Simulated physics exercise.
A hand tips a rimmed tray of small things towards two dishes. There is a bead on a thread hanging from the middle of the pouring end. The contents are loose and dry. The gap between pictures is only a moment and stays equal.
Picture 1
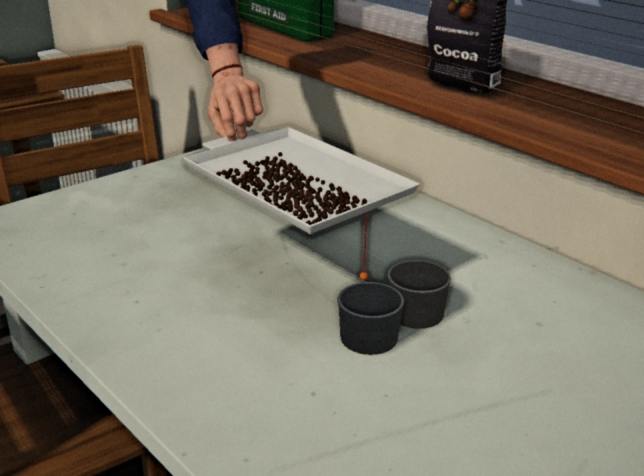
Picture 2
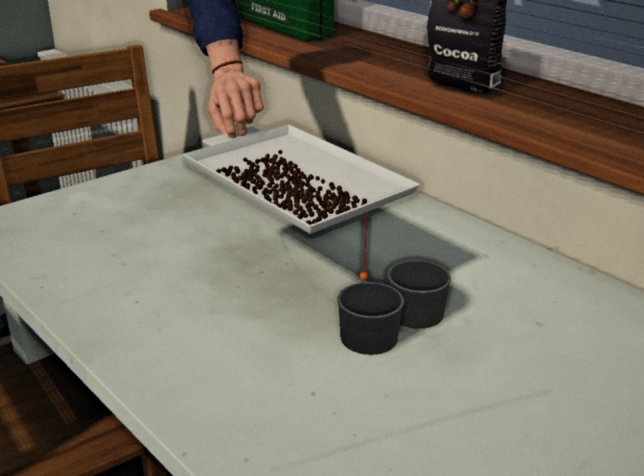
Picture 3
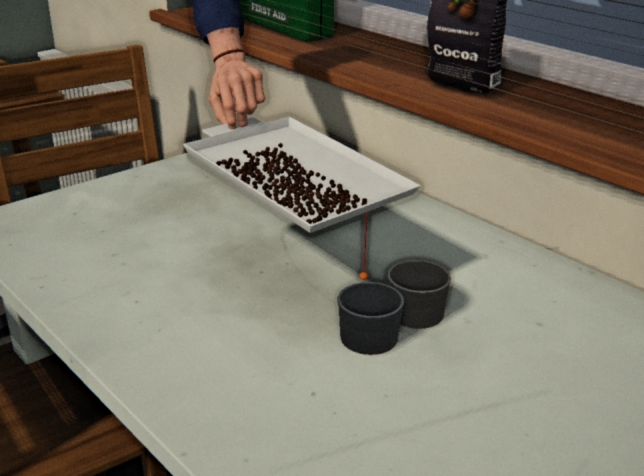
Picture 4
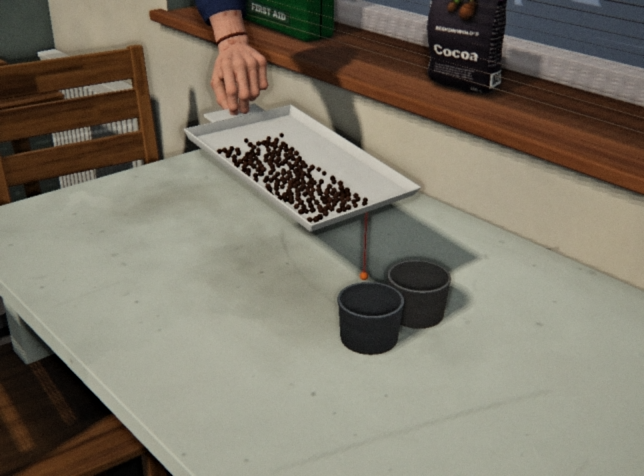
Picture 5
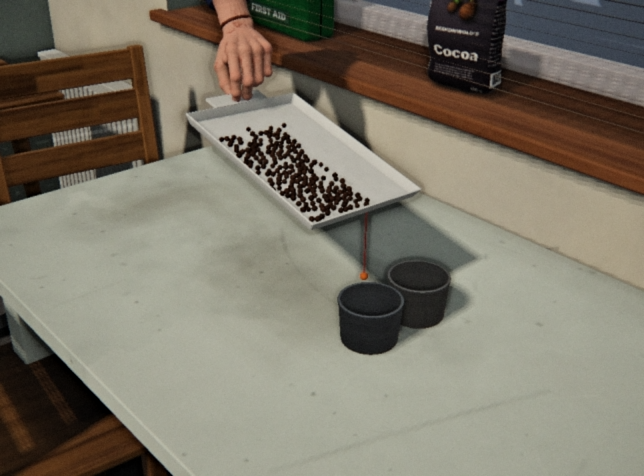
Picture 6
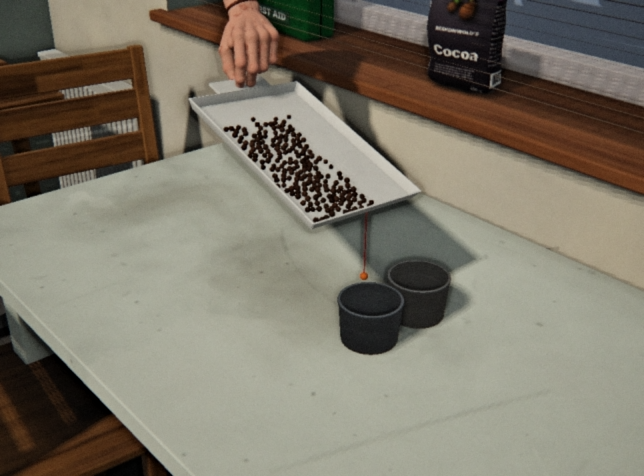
A hand raises the back of a white tray of small dark berries above two dishes.
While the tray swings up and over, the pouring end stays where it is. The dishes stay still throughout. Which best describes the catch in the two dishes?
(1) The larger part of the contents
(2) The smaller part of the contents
Option 1: The larger part of the contents.
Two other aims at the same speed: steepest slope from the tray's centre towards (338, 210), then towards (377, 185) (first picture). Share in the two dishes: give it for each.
40 %, give or take, and then 60 %.
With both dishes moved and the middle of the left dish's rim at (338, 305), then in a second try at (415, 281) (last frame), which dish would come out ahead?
The one at right the first time, the one at left the second.
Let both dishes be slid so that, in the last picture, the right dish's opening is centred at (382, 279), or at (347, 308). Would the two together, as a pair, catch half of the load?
Try 1: A minority of it. Try 2: A minority of it.
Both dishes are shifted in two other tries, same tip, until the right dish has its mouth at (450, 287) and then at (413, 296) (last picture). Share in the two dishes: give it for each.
Trial 1 around 30 percent, trial 2 around 50 percent.
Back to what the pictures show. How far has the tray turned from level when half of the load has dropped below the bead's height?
Around 75° of tilt.
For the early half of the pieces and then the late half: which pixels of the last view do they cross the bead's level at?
It passes near (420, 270) first and then near (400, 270).
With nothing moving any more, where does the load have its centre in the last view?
I'd say the middle ends up at about (411, 311).
Shortly afterwards, tray tipped steeply; near two thirds on the tray; a little in the left dish; a little in the right dish; a little outside both; near a quarter in the air.
Next, tray tipped past a quarter turn; near a third in the left dish; near half in the right dish; a little outside both; only a few in the air.
Some moments later, tray tipped past a quarter turn; near a third in the left dish; near half in the right dish; a little outside both.
In the end, tray tipped past a quarter turn; near a third in the left dish; near half in the right dish; a little outside both.
